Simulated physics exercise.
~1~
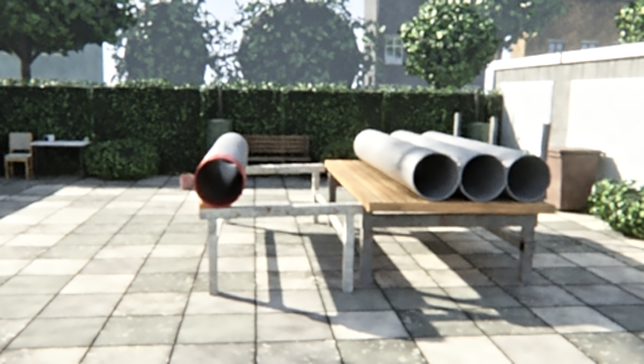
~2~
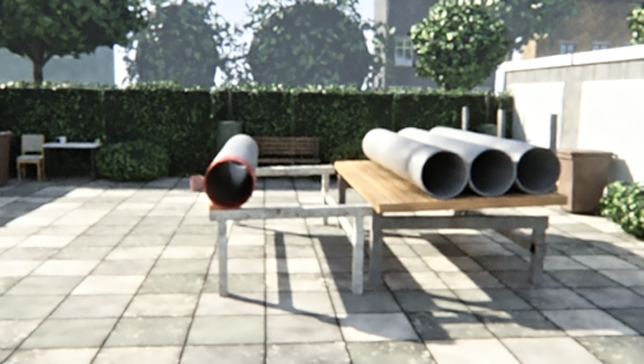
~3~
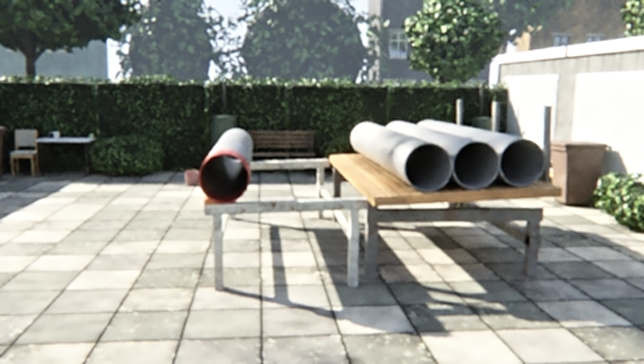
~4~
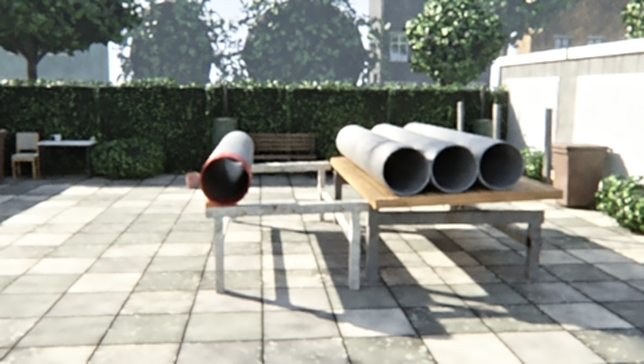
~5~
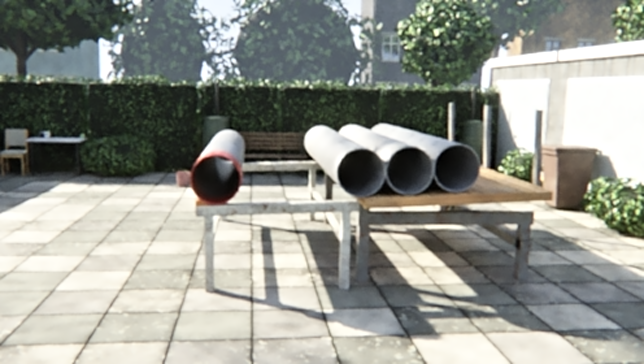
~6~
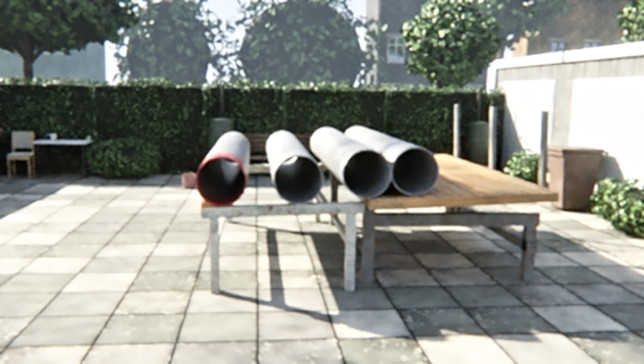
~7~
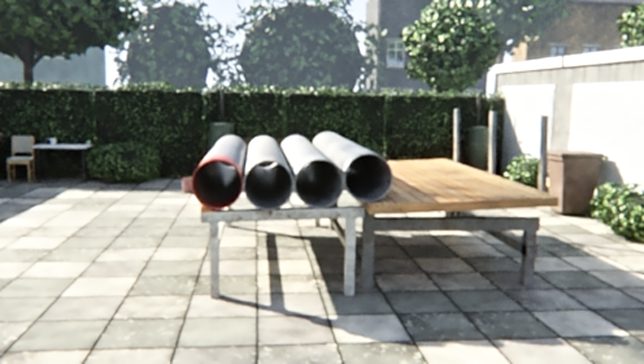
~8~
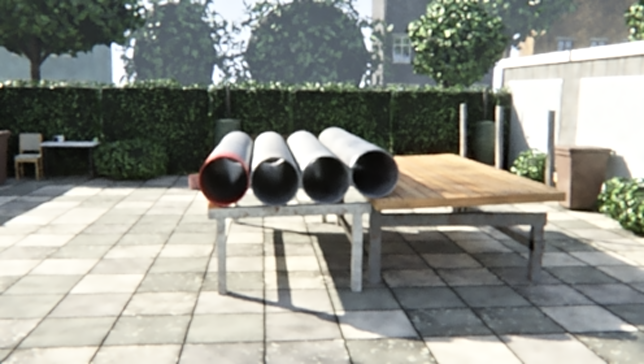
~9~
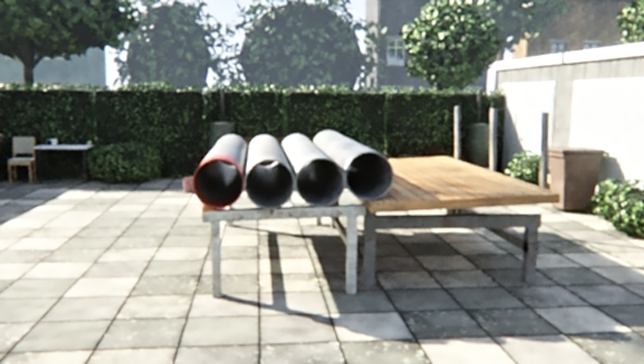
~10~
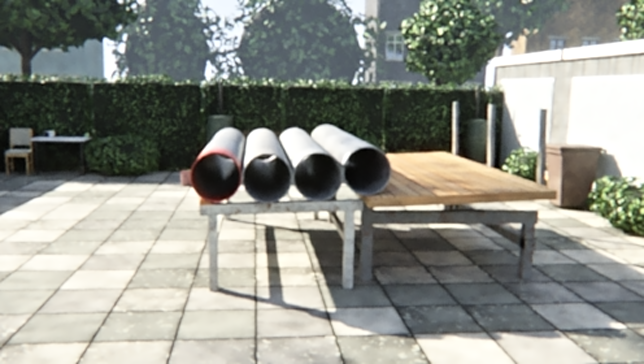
Four large grey pipes, one rimmed in red, lie end-on to the viewer on tables in a sunny paved yard, seen from the front by a slightly swaying camera. The red-rimmed pipe rests alone on a pale metal stand at left, while the other three sit together on a wooden tabletop at right. Behind them are a hedge, a bench and trees, with a white wall to the right. The three pipes roll left across the wood and onto the stand, the foremost leading. They close up against the red-rimmed pipe, which barely shifts, and all four end resting side by side, leaving the wooden top empty.
